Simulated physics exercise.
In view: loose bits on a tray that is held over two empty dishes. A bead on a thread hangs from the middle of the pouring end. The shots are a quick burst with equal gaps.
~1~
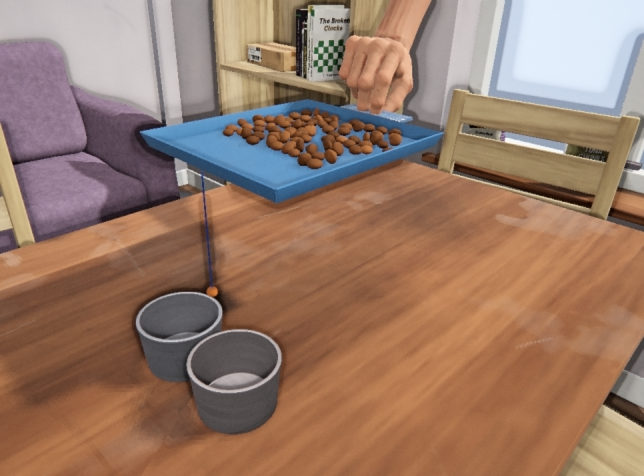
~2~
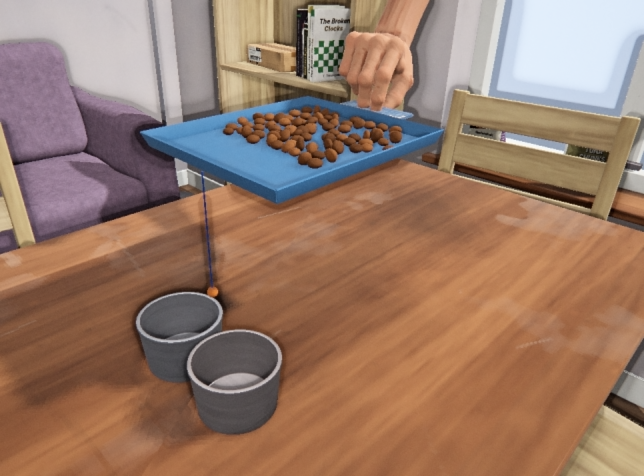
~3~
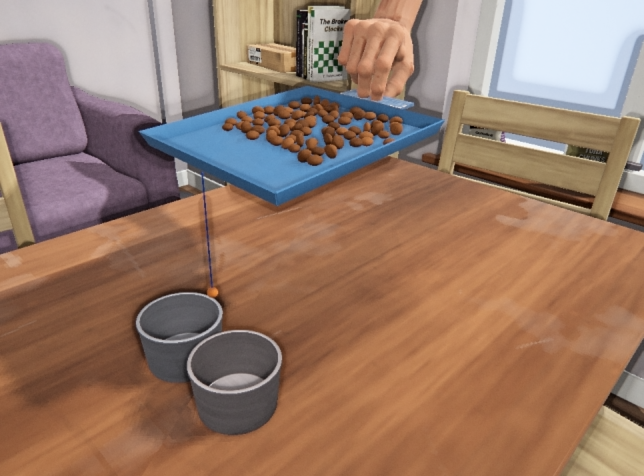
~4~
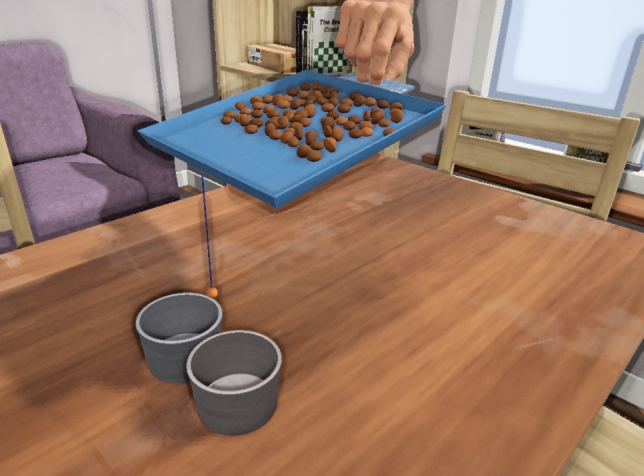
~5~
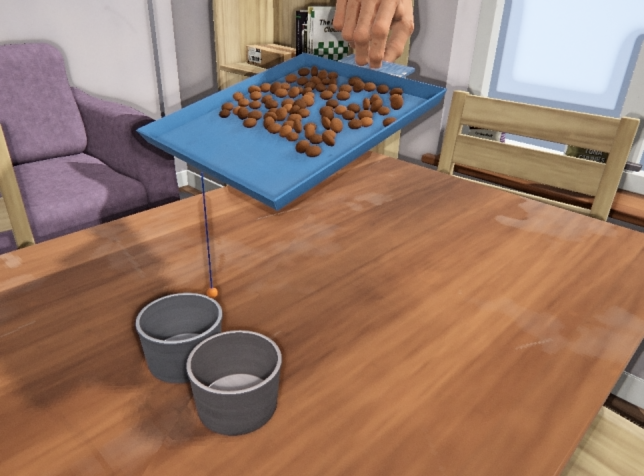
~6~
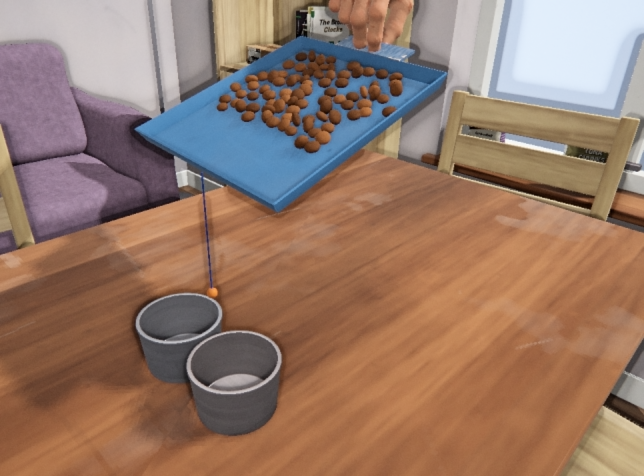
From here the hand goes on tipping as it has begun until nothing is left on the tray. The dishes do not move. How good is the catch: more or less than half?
Together they catch over half.
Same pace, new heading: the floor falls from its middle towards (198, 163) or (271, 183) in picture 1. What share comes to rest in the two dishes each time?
About 30 and 50 per cent.
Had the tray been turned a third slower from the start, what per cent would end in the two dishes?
Some 80 per cent.
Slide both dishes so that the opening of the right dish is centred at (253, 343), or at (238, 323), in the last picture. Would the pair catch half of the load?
In turn: Less than half; below a half.
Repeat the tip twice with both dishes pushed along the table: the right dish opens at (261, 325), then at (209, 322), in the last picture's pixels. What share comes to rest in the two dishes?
In turn 0 and 20 in a hundred.
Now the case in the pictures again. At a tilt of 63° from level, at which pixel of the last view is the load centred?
Close to (222, 180).
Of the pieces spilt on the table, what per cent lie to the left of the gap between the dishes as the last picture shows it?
Near 70 %.
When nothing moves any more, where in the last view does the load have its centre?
Near (228, 400).
Soon after the last picture, tray tipped steeply; most on the tray; about a quarter in the air.
A little later, tray tipped past a quarter turn; a small part on the tray; about half in the right dish; a small part in the left dish; about a quarter outside both; a small part in the air.
Later still, tray tipped past a quarter turn; about half in the right dish; a small part in the left dish; about a third outside both.
At rest, tray tipped past a quarter turn; about half in the right dish; a small part in the left dish; about a third outside both.
